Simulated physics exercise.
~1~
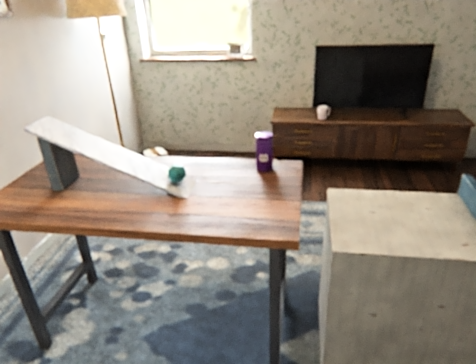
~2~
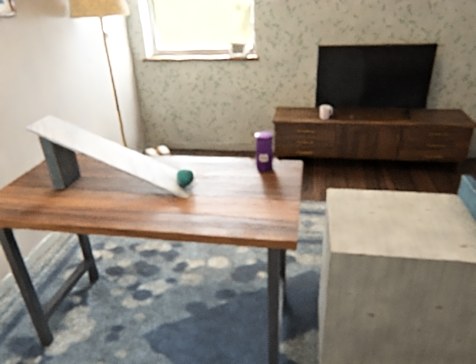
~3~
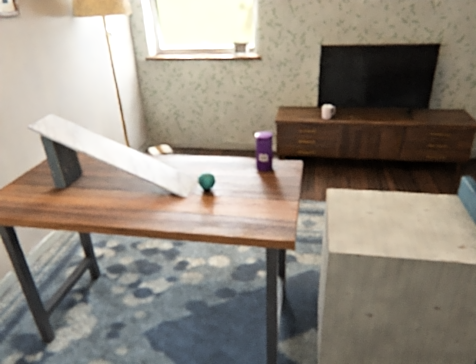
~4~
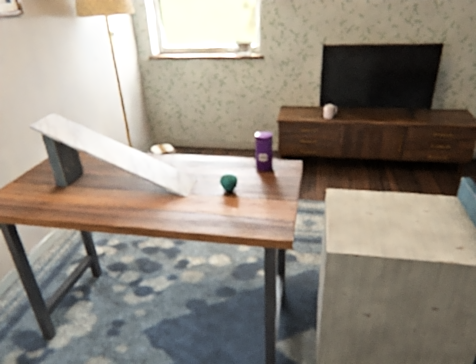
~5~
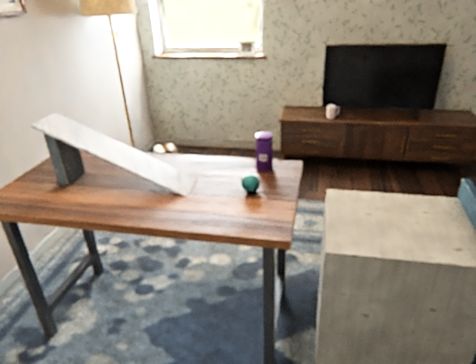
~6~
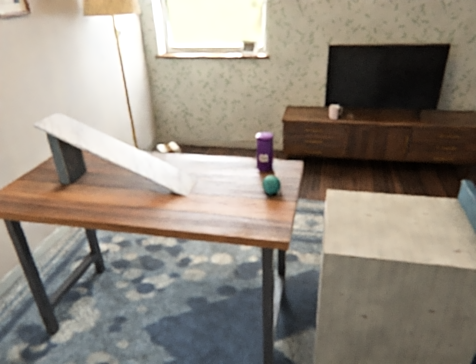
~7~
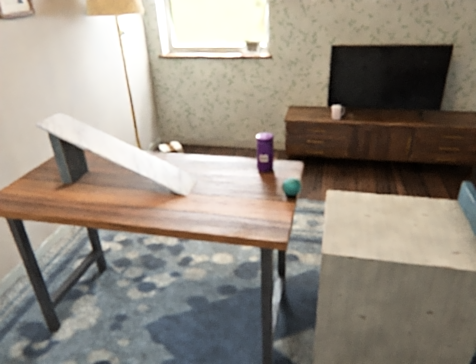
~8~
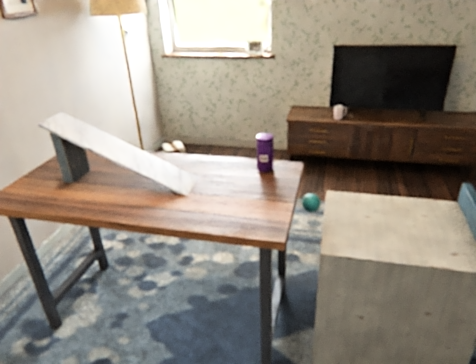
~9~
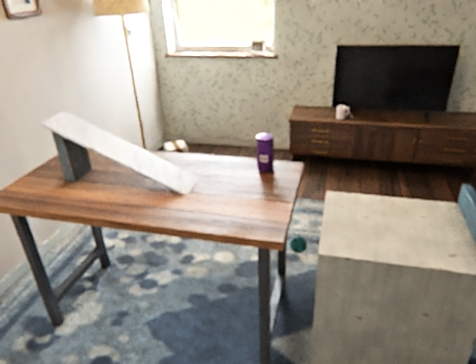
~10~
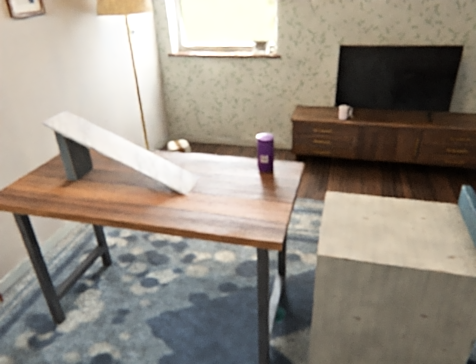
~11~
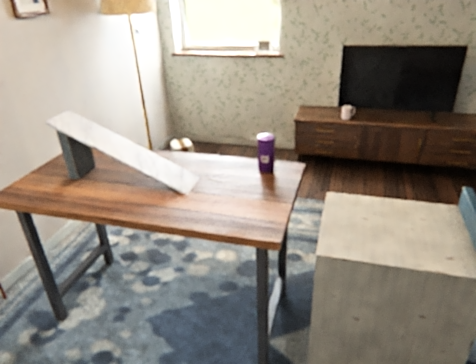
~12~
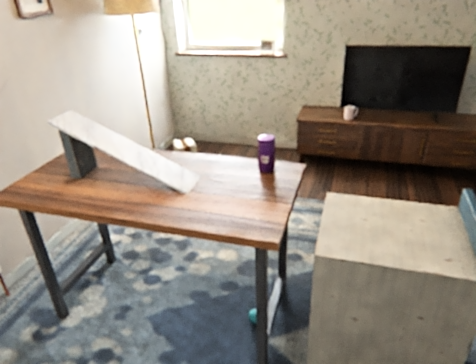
In this clip, a turquoise ball rolls off a fixed ramp and across a wooden table, passing a purple jar that stays in place, then drops off the right edge into the gap before a concrete block, ending low down behind a table leg.
